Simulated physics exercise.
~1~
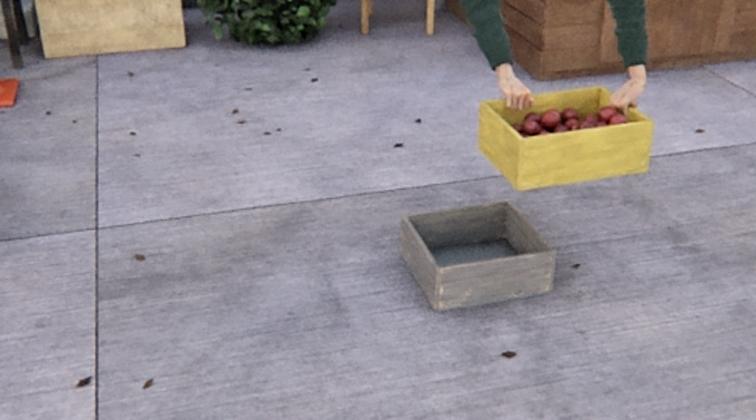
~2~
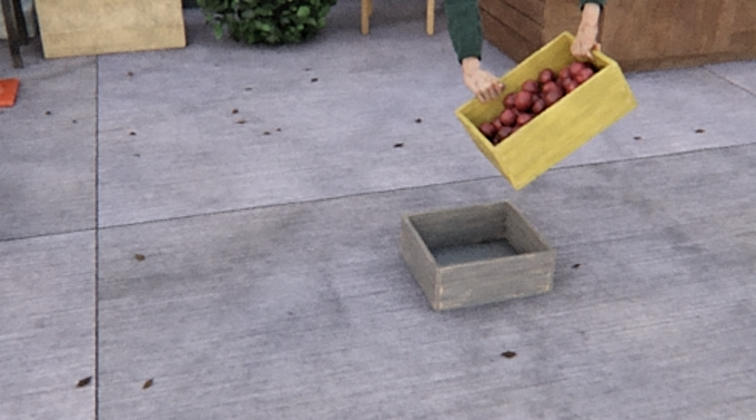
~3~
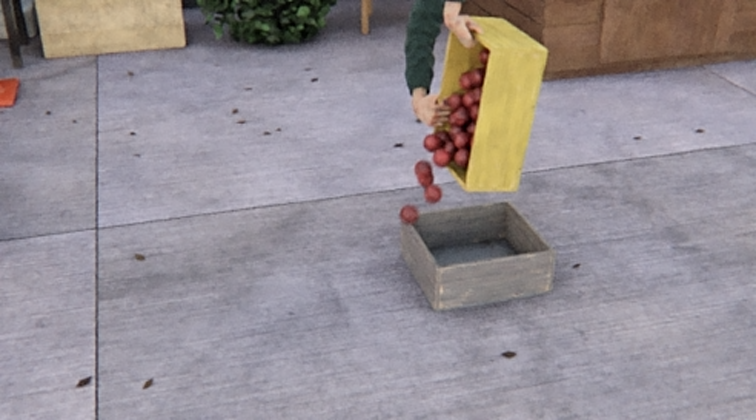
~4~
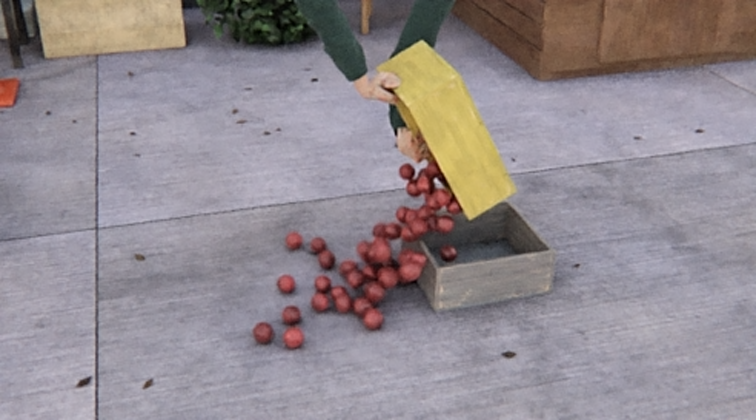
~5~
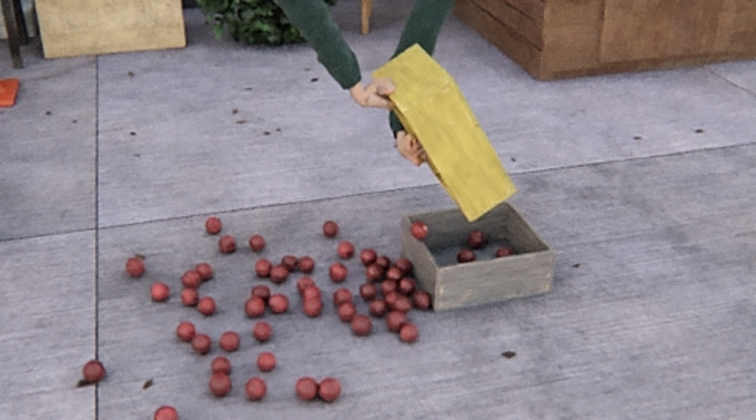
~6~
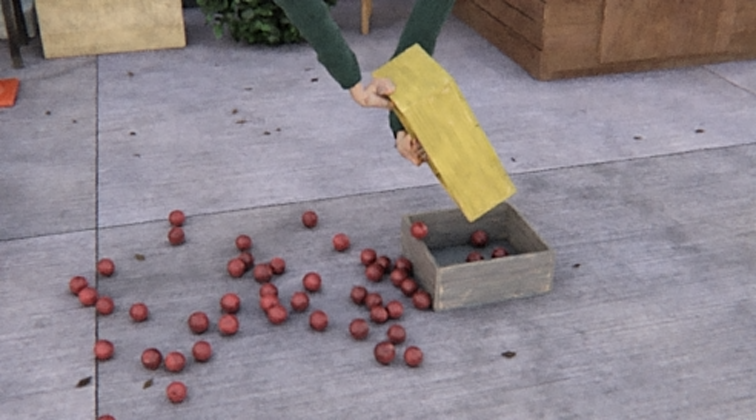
A yellow crate full of red apples was tipped over by two hands above an empty grey tray, and the apples tumbled out to the left, most missing the tray and rolling across the pavement while only a few landed inside.
